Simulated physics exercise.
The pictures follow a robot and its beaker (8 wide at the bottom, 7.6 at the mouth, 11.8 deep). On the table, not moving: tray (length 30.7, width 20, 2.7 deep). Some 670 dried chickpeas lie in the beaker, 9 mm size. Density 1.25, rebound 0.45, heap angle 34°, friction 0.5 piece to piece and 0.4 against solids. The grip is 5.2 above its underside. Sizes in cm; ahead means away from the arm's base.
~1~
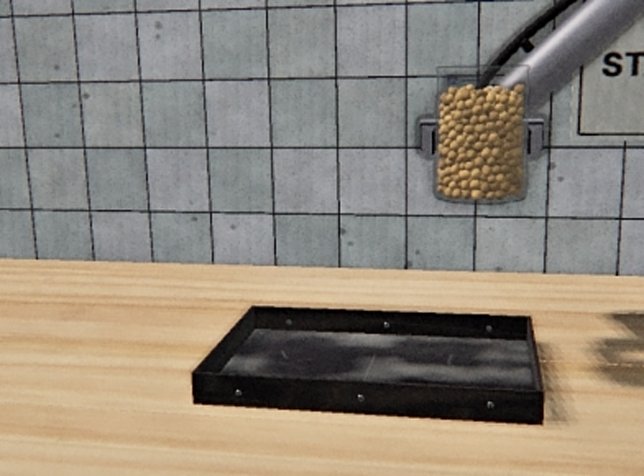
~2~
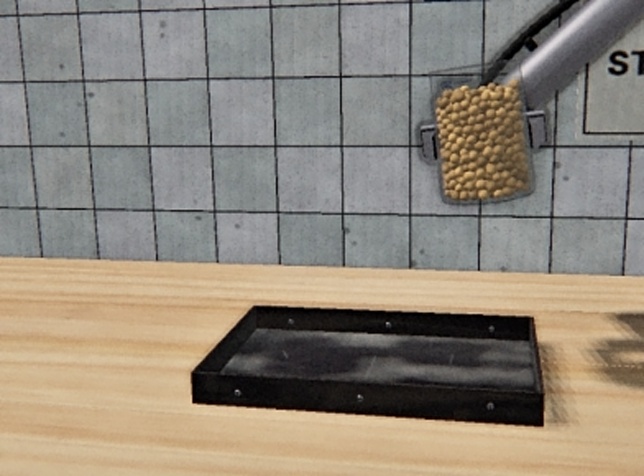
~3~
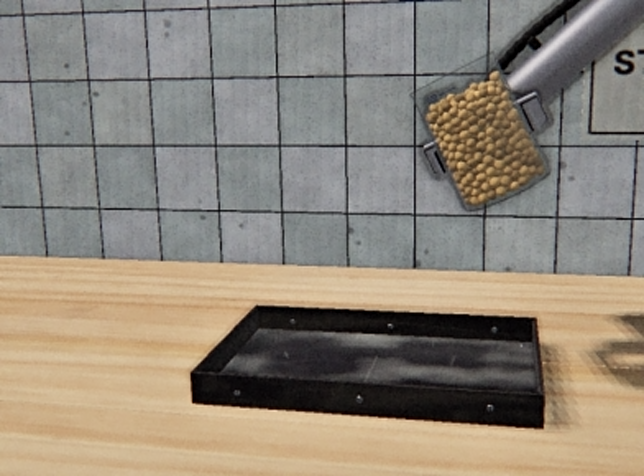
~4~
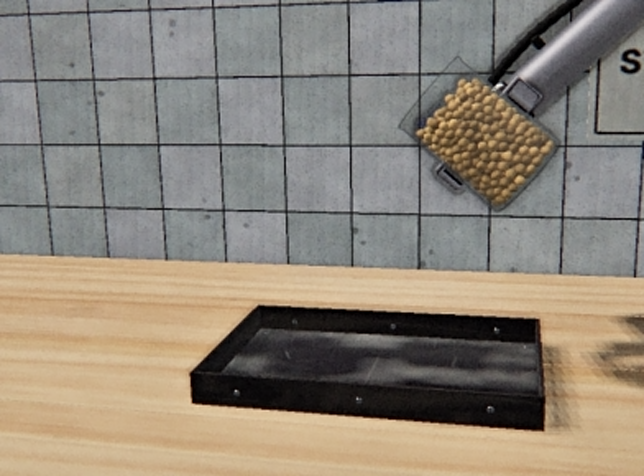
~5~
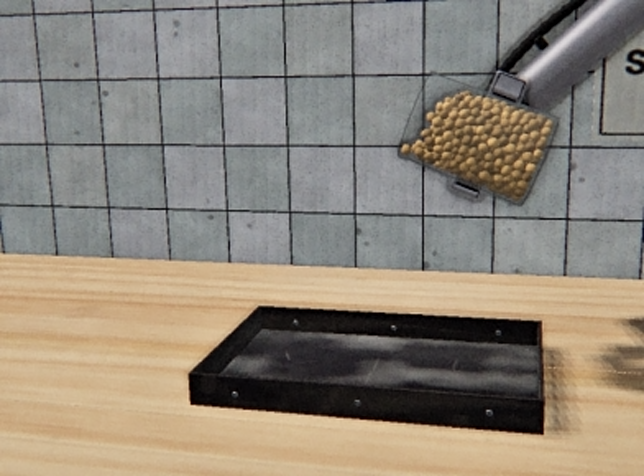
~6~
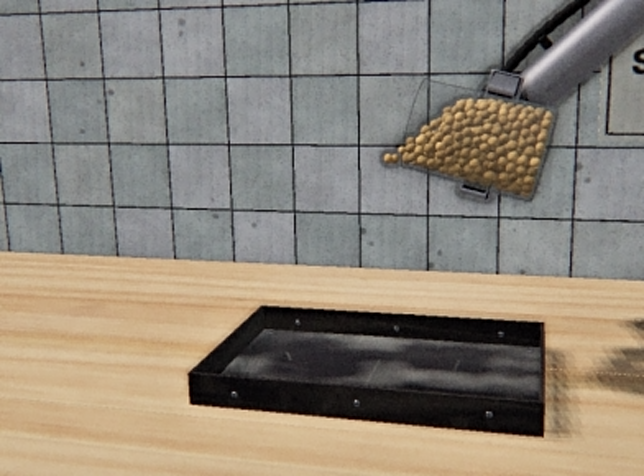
The clip shows a robot arm holding a clear beaker of dried chickpeas above a black tray on a wooden table, steadily tilting it to the left as the chickpeas shift toward the beaker's rim.
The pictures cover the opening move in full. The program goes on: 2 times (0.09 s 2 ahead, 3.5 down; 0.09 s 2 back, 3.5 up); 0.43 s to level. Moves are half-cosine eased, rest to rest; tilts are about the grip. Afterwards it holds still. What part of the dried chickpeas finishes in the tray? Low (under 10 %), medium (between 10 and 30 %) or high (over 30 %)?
Answer: Medium; between 10 and 30 % of the dried chickpeas finish in the tray.
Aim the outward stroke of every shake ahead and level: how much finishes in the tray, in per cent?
Some 45 per cent.
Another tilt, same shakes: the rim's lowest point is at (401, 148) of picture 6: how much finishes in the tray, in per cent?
Some 5 per cent.
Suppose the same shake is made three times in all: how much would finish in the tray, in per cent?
Then about 20 per cent.
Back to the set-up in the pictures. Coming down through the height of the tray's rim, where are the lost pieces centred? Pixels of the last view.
Around (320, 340).
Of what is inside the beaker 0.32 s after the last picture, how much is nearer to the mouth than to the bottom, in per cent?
About 40 per cent.
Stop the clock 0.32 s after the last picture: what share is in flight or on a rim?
Some 5 per cent.
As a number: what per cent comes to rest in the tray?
About 15 per cent.
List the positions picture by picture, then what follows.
In the first frame, the beaker middle at (481, 134), level; upper third of the load around (480, 110), from x 440 to 520, top at y 90; 666 in the beaker.
In the second frame, the beaker middle at (481, 133), tilted 7° forward; upper third of the load around (481, 109), from x 440 to 525, top at y 85.
In the third frame, the beaker middle at (480, 134), tilted 26° forward; upper third of the load around (477, 112), from x 430 to 540, top at y 75.
In the fourth frame, the beaker middle at (479, 136), tilted 50° forward; upper third of the load around (475, 116), from x 420 to 550, top at y 85.
In the fifth frame, the beaker middle at (478, 139), tilted 69° forward; upper third of the load around (480, 121), from x 405 to 550, top at y 95.
In the sixth frame, the beaker middle at (480, 140), tilted 76° forward; upper third of the load around (490, 122), from x 390 to 550, top at y 105; 666 in the beaker.
Then, 0.32 s on, tilted 76° forward, highest piece 24 above the table; 616 in the beaker, 17 in the tray, 33 in flight or on a rim.
Then, 0.63 s on, tilted 23° forward, highest piece 28 above the table; 564 in the beaker, 88 in the tray, 5 on the table or floor, 9 in flight or on a rim.
Then, 0.99 s on, level, highest piece 28 above the table; 564 in the beaker, 93 in the tray, 9 on the table or floor.
Then, 2.04 s on, level, highest piece 28 above the table; 564 in the beaker, 93 in the tray, 9 on the table or floor.
In the end, 564 in the beaker, 93 in the tray, 9 on the table or floor. That is 14 % in the tray.
